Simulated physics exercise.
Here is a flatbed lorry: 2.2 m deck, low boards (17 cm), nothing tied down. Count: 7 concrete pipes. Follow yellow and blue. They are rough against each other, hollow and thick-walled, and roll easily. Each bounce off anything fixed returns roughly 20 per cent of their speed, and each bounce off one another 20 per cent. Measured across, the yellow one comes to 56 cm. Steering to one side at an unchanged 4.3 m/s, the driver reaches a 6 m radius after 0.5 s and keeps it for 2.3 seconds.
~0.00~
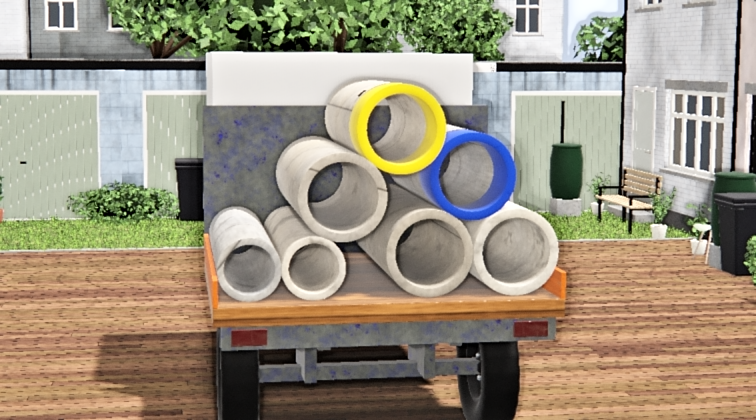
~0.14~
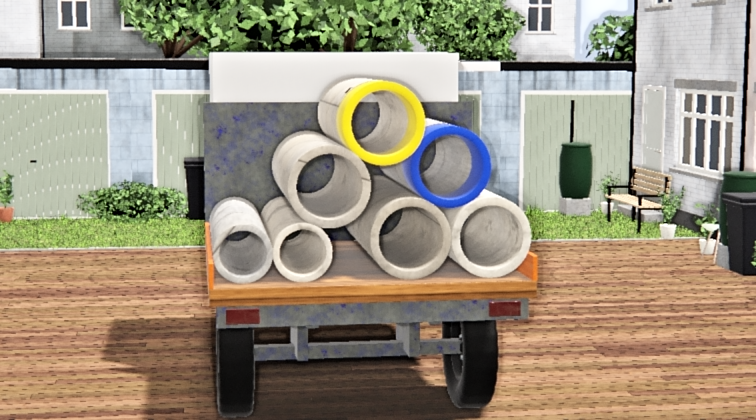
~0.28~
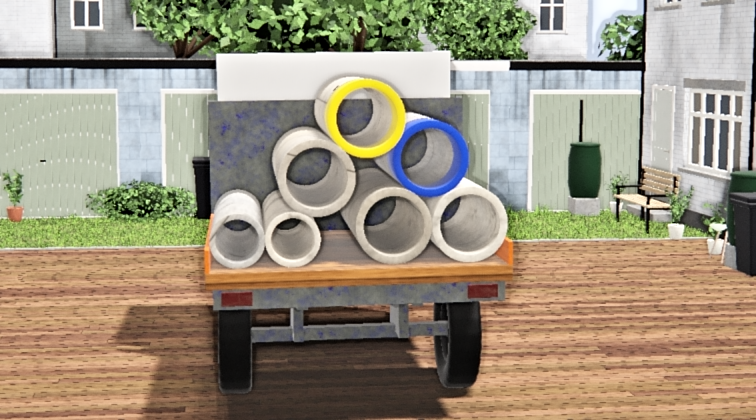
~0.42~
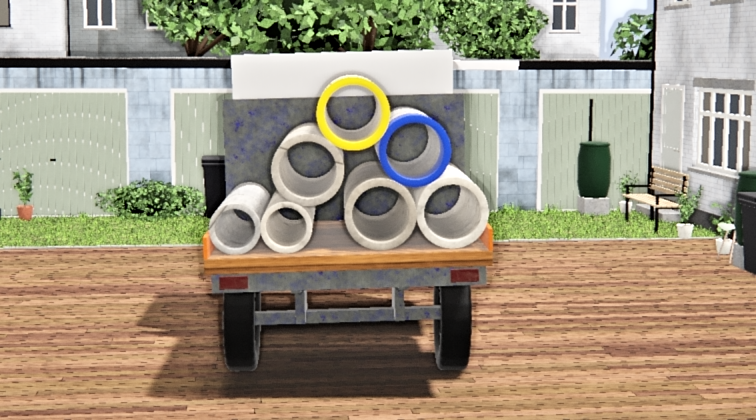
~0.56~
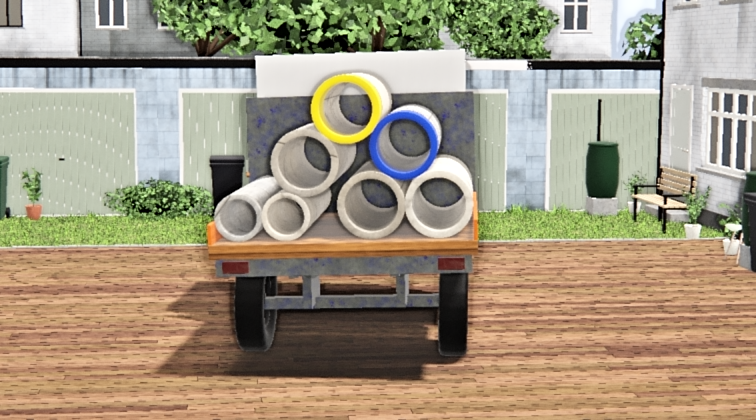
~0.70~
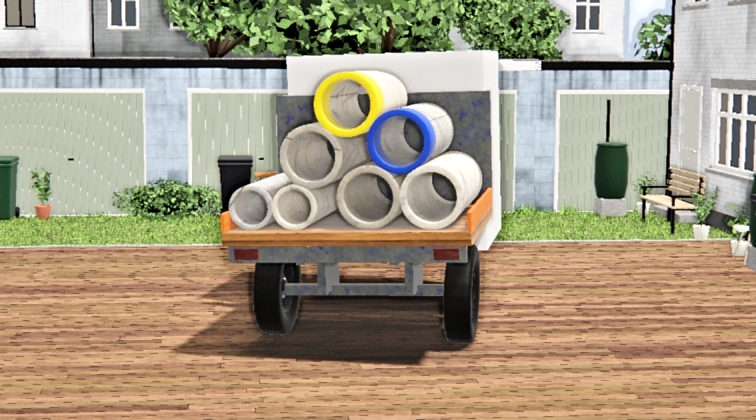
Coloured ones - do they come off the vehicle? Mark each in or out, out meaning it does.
Yellow: Out; blue: In.
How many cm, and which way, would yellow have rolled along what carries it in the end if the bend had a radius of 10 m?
Roughly 75 cm left.
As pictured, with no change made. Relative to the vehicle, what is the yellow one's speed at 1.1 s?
Its speed is roughly 0.6 m/s.
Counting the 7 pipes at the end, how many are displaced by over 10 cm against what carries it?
In total, 5.
By 1.1 s, yellow is up on others, 95 cm from the left edge, rolling left; blue is up on others, 80 cm from the right edge, rolling left; 0 of 7 are off.
By 1.6 s, yellow is up on others, 55 cm from the left edge, rolling left; blue is up on others, 85 cm from the right edge; 0 of 7 are off.
By 2.1 s, yellow is over the left board and falling; as before, blue; 2 of 7 are off.
Finally (3.4 s), yellow is over the left board and gone; blue is up on others, 85 cm from the right edge; 2 of 7 are off.
